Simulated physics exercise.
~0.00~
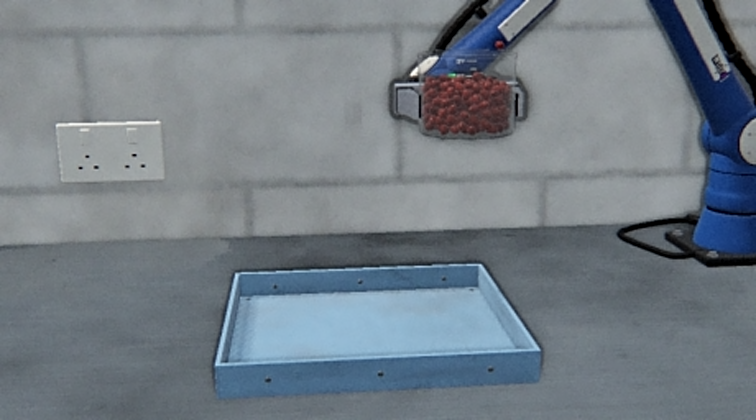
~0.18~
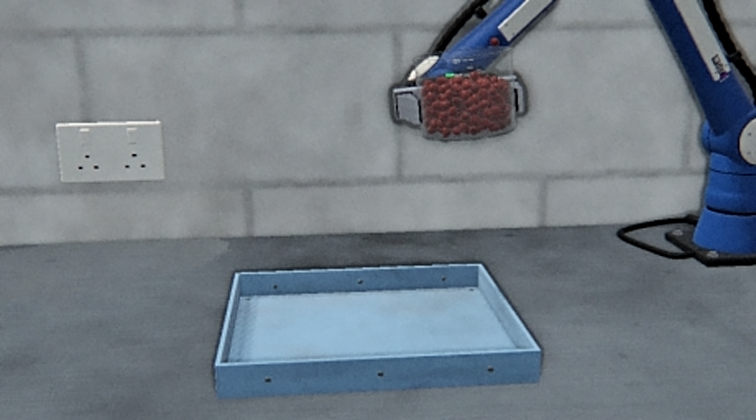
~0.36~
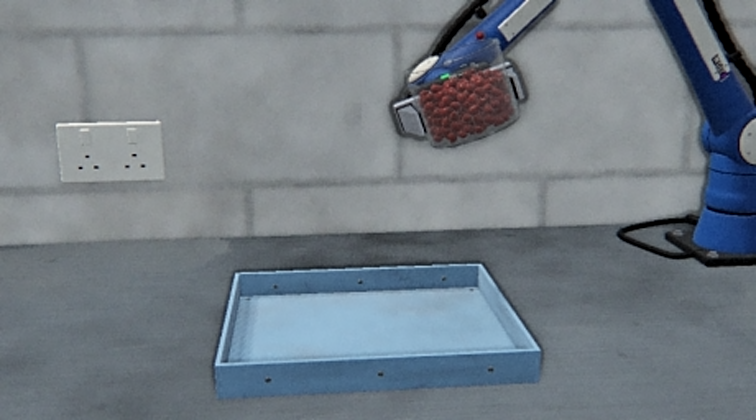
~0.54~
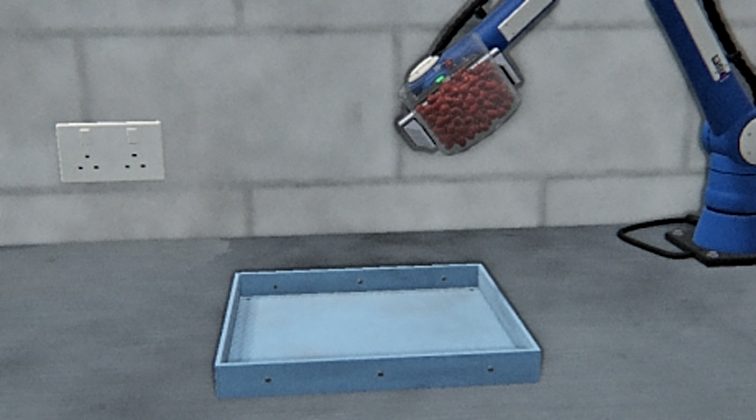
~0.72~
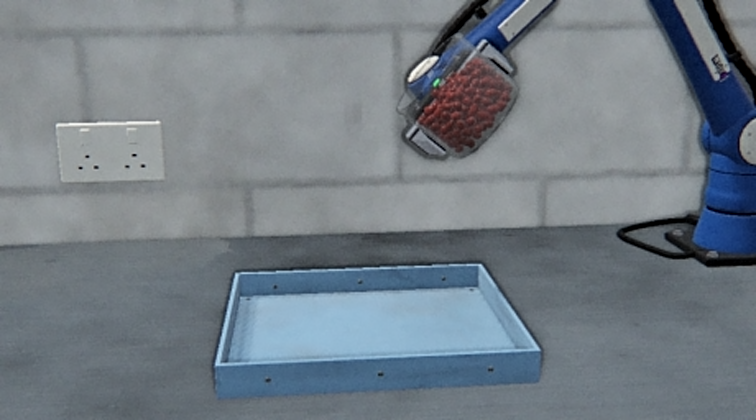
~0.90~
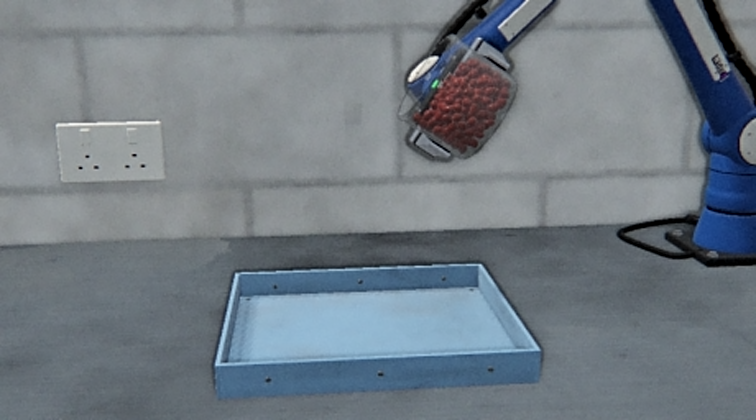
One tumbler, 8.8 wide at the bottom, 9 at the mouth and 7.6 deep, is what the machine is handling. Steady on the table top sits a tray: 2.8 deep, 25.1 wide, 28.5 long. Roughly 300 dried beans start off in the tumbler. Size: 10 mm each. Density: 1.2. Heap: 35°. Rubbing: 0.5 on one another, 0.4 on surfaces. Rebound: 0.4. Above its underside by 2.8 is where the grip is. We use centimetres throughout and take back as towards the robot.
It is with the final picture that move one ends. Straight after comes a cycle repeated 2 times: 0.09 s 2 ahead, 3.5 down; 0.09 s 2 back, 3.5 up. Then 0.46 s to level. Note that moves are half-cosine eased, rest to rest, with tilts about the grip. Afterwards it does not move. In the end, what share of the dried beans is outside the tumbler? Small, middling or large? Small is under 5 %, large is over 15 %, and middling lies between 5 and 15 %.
Middling, between 5 and 15 %.
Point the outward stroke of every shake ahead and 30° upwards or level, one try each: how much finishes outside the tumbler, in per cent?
Result: Approx. 60 % and 30 %, one try each.
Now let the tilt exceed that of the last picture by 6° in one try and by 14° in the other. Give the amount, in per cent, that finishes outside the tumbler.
10 and 20 %.
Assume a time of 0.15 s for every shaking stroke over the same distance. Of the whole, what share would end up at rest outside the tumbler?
In that case around 0 per cent.
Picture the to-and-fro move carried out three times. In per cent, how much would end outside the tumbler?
About 10 per cent, then.
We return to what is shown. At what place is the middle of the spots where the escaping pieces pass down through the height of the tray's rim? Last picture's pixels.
Check roughly (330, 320) in the last picture.
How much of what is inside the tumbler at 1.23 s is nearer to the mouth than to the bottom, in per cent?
I'd guess about 40 percent of it.
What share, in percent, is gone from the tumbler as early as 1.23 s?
I'd say some 5 percent.
After 1.23 s, tilted 56° forward, highest piece 25 above the table; 292 in the tumbler, 1 in the tray, 9 in flight or on a rim.
After 1.56 s, tilted 16° forward, highest piece 27 above the table; 279 in the tumbler, 20 in the tray, 1 on the table or floor, 2 in flight or on a rim.
After 1.92 s, level, highest piece 28 above the table; 279 in the tumbler, 21 in the tray, 2 on the table or floor.
After 2.97 s, level, highest piece 28 above the table; 279 in the tumbler, 21 in the tray, 2 on the table or floor.
In the end, 279 in the tumbler, 21 in the tray, 2 on the table or floor. That is 8 % outside the tumbler.
